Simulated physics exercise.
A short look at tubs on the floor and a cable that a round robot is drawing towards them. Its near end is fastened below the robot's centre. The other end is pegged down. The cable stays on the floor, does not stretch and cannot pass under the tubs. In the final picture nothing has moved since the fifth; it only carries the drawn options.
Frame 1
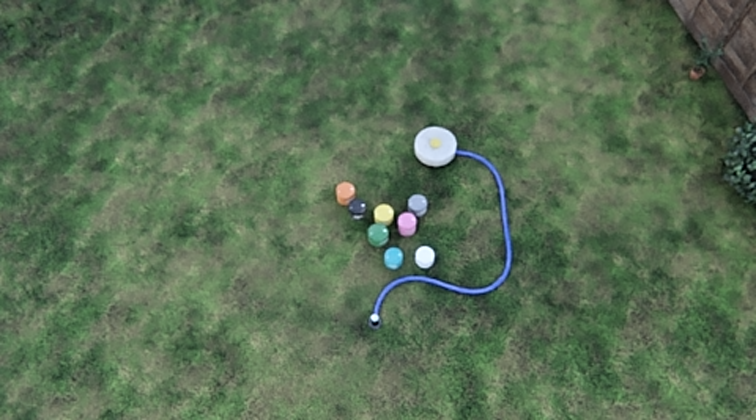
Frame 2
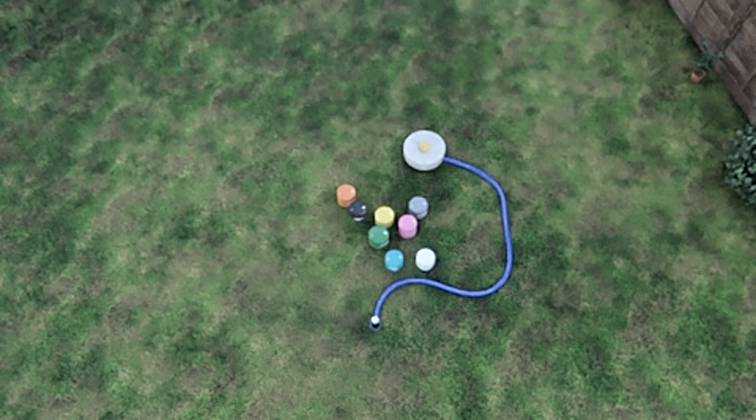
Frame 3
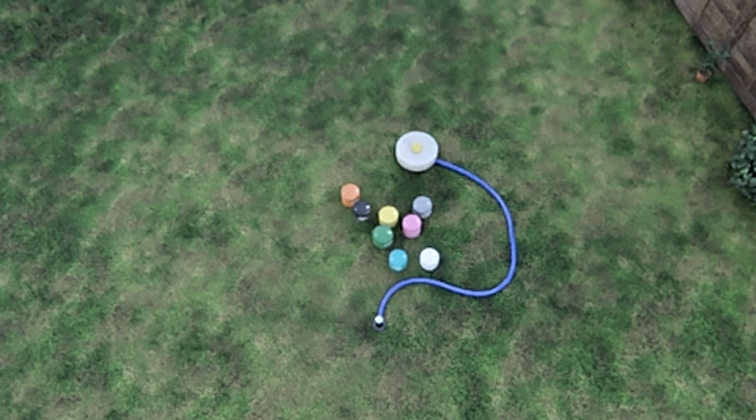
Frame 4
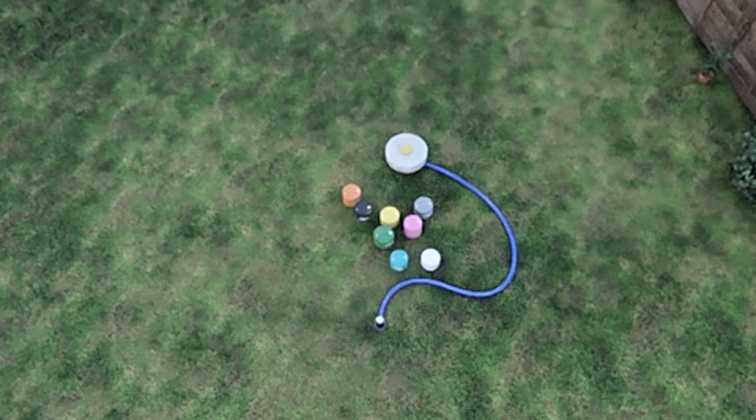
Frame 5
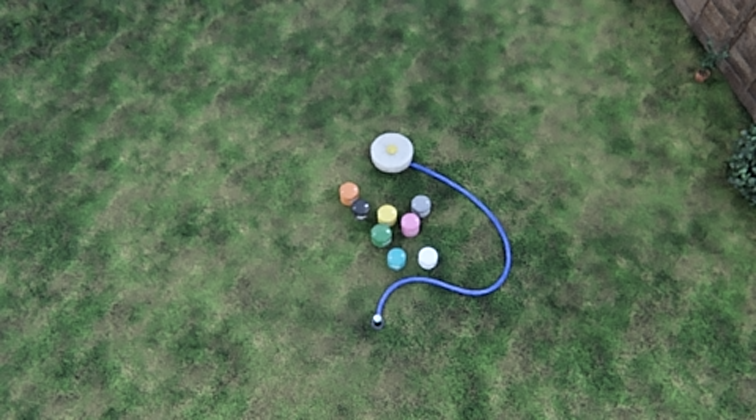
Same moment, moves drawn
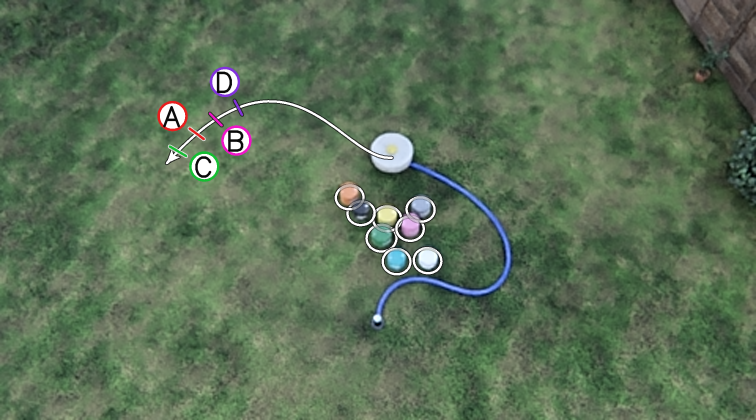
A round white disc with a yellow centre slides slowly leftward across patchy grass, drawing one end of a blue cable along. It begins above and right of a cluster of colourful tubs and ends above them, the cable's upper curve straightening into a slant while the tubs stay put.
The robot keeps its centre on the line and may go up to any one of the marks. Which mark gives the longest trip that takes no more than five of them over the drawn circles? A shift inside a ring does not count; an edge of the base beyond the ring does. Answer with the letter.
As far as tick D.
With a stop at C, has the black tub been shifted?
Yes.
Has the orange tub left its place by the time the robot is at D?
By then, no.
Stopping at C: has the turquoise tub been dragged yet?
Yes.
On the copy, A at (197, 134); B at (216, 119); C at (178, 151); D at (238, 108); the route from (392, 158) via (280, 102) to (167, 163).
On D. First, robot (339, 126).
Then, robot (288, 99); white tub (423, 257); grey tub (418, 208).
Finally, robot (237, 103); yellow tub (370, 222); pink tub (397, 228); turquoise tub (393, 260); white tub (397, 245); grey tub (387, 215); four over the rings.
By contrast, A has seven over the rings; B has six over the rings; C has eight over the rings.
